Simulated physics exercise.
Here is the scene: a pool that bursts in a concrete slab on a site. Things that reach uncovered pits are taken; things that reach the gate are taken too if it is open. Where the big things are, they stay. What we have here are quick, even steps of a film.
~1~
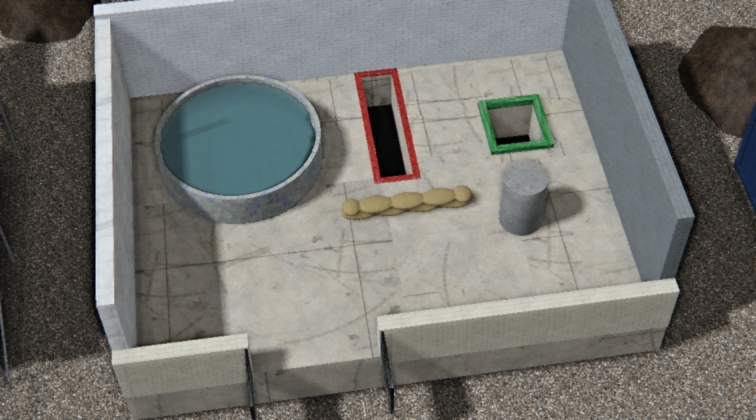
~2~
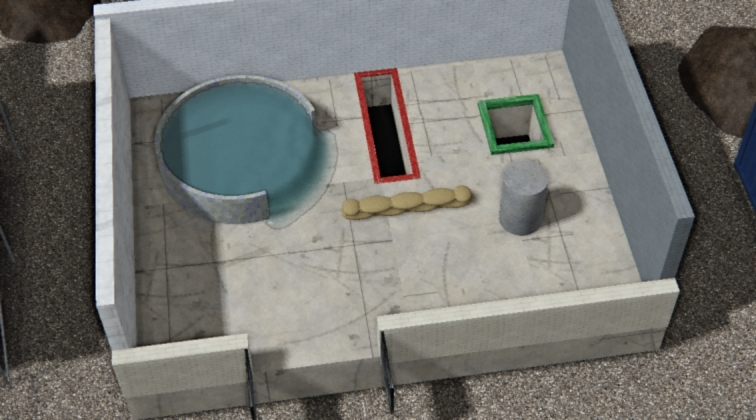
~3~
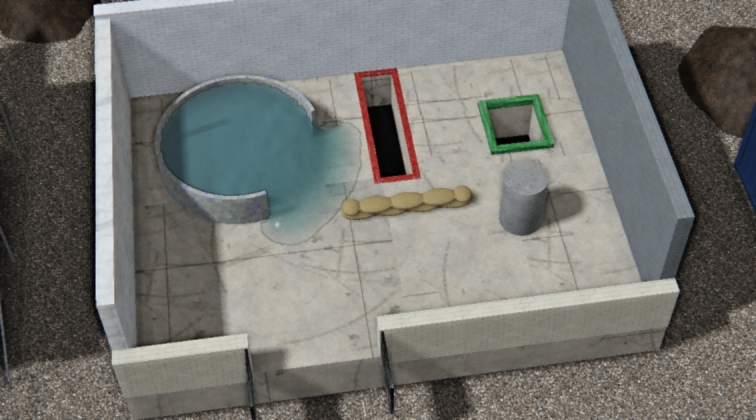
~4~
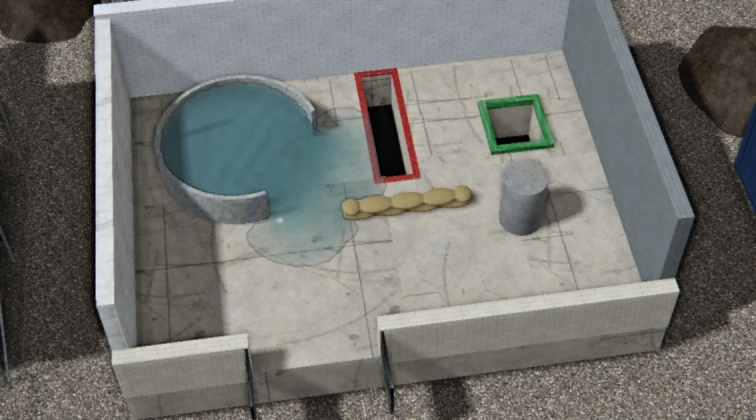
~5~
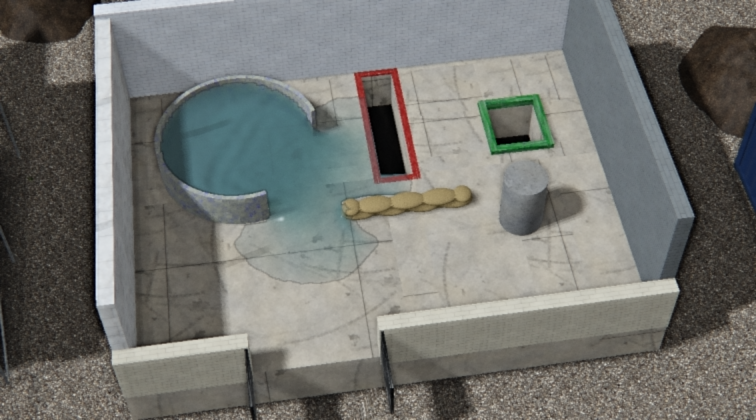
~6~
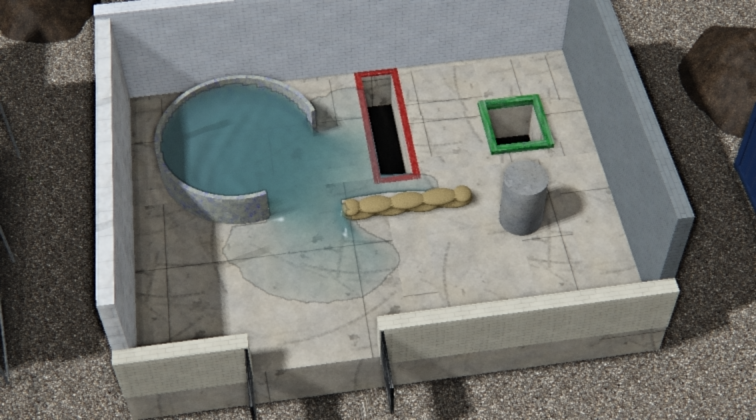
In a walled concrete yard, a round pool of still water sits left of a red-rimmed slot, a green-rimmed square pit, sandbags and a grey cylinder. The pool's right side opens and water pours out, spreading rightward to the red-rimmed slot, then fanning across the floor below the sandbags' left end.
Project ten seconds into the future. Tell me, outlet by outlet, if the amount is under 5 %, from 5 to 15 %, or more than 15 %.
Result: The gate gets a middling share of it - five to fifteen per cent; the red pit gets a big share of it - past fifteen per cent; the green pit gets hardly any of it - below five per cent.
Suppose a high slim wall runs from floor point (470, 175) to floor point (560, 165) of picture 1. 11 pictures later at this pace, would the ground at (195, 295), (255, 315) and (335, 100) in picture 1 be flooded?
In order: Dry; dry; dry.
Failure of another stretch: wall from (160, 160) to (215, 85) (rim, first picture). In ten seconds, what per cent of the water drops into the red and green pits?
I'd say the red pit gets around 20 percent and the green pit around 0 percent.
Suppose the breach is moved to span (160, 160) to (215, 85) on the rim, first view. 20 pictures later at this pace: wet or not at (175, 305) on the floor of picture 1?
Short answer - sodden.
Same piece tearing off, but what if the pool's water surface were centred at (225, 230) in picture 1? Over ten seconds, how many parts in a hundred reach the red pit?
The red pit takes 15 per cent.
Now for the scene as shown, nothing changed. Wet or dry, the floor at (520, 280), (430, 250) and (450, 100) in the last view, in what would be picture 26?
Soaked, soaked, soaked.
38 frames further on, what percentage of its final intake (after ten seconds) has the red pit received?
Working it through, I arrive at 80 %.
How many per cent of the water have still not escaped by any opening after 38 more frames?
I'd estimate close to 54 per cent.
A moment on, water covers 30 % of the floor; the gate 0 %, the red pit 8 %, the green pit 0 %.
Next, water covers 40 % of the floor; the gate 2 %, the red pit 16 %, the green pit 0 %.
Then, water covers 55 % of the floor; the gate 5 %, the red pit 25 %, the green pit 1 %.
Later, water covers 60 % of the floor; the gate 10 %, the red pit 34 %, the green pit 2 %.
In the end, water covers 70 % of the floor; the gate 12 %, the red pit 42 %, the green pit 2 %.
